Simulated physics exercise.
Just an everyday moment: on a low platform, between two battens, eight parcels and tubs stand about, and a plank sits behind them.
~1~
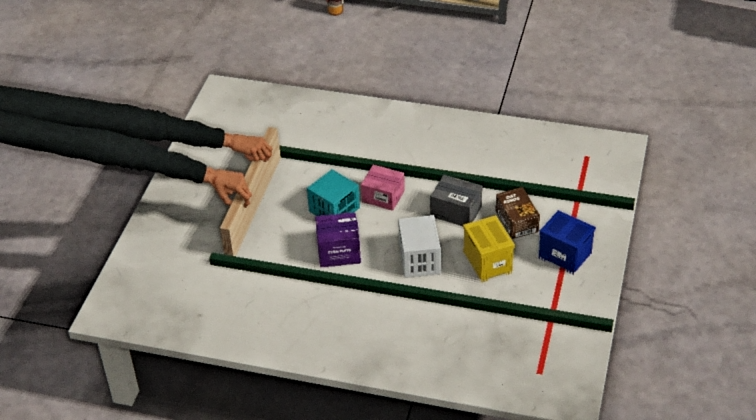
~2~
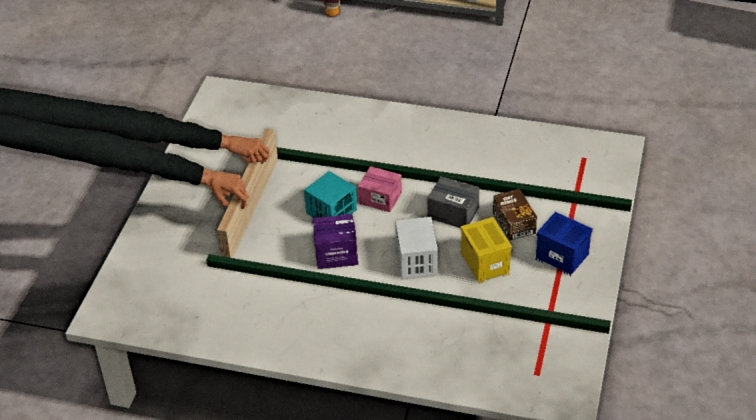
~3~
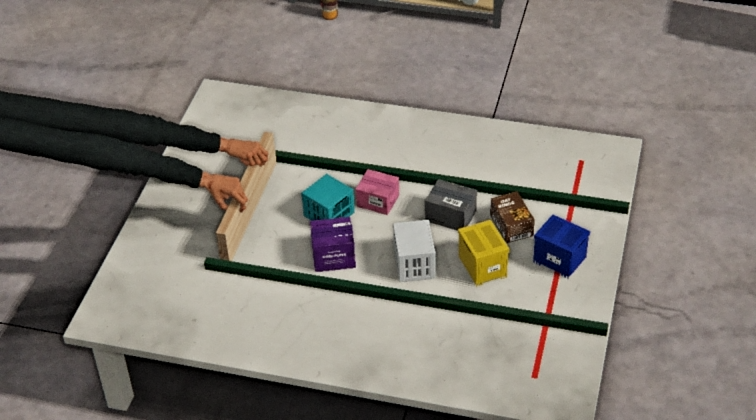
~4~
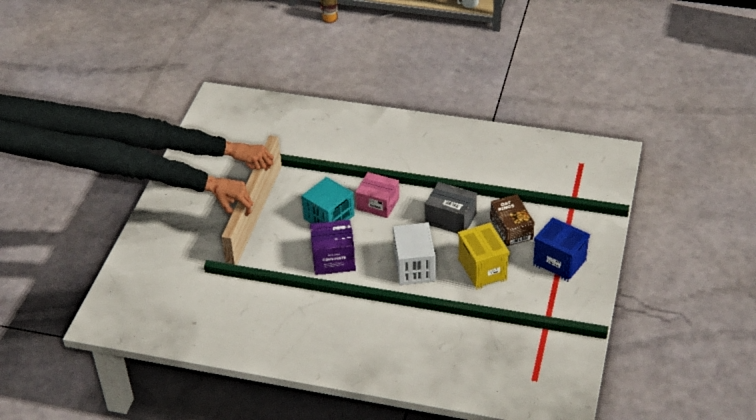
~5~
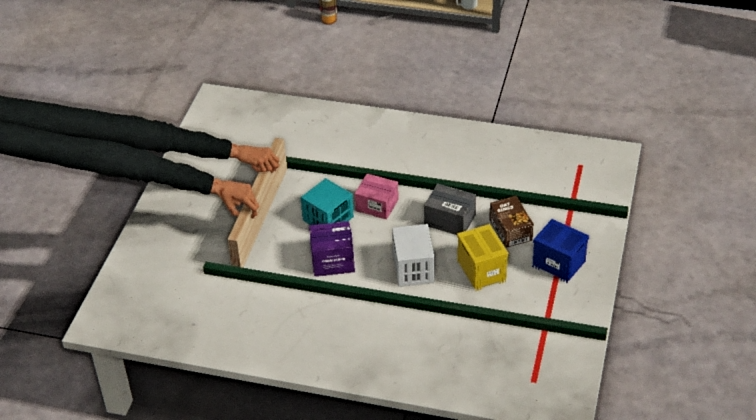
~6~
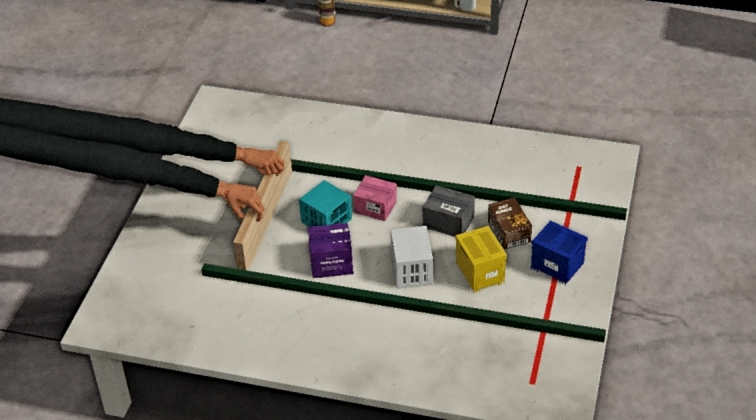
On a low white table standing on a grey concrete floor, seen from above at an angle, two dark green battens run lengthwise. Between them stand eight boxes, turquoise, pink and purple at left, grey and white midway, brown, yellow and blue at right, the blue one over a red line. Two dark-sleeved arms slide a wooden plank slightly rightward, the boxes staying put, as the view drifts very slightly.
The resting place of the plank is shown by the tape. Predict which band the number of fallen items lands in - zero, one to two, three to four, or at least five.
Fallen: Three or four.
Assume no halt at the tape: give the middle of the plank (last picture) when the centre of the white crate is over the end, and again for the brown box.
The middle is at (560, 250) when it's the white crate, and at (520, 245) when it's the brown box.
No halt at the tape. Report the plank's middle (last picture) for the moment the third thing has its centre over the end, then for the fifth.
Roughly (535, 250) for the earlier crossing, roughly (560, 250) for the later one.
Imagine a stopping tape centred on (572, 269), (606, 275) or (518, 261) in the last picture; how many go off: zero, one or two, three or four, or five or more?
Going through the places as listed, I'd say more than four, then five or more, then 1 or 2.
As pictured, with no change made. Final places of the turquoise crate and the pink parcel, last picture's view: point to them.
Reading them off: First (579, 248); then (583, 225).
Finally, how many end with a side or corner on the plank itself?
Counting them up gives 3.
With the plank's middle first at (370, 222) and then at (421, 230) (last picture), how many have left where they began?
4, then 7.
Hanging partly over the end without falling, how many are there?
The count is 1.
Early on, none off yet; blue tote at rest near (559, 253); brown box at rest near (510, 223); yellow tote at rest near (481, 260).
A while later, none off yet; blue tote travelled about its own width near (588, 251); brown box travelled about its own width near (560, 226); yellow tote travelled about its own width near (545, 256).
Finally, the number that fall off is three or four; lost, grey parcel, yellow tote, brown box and blue tote.
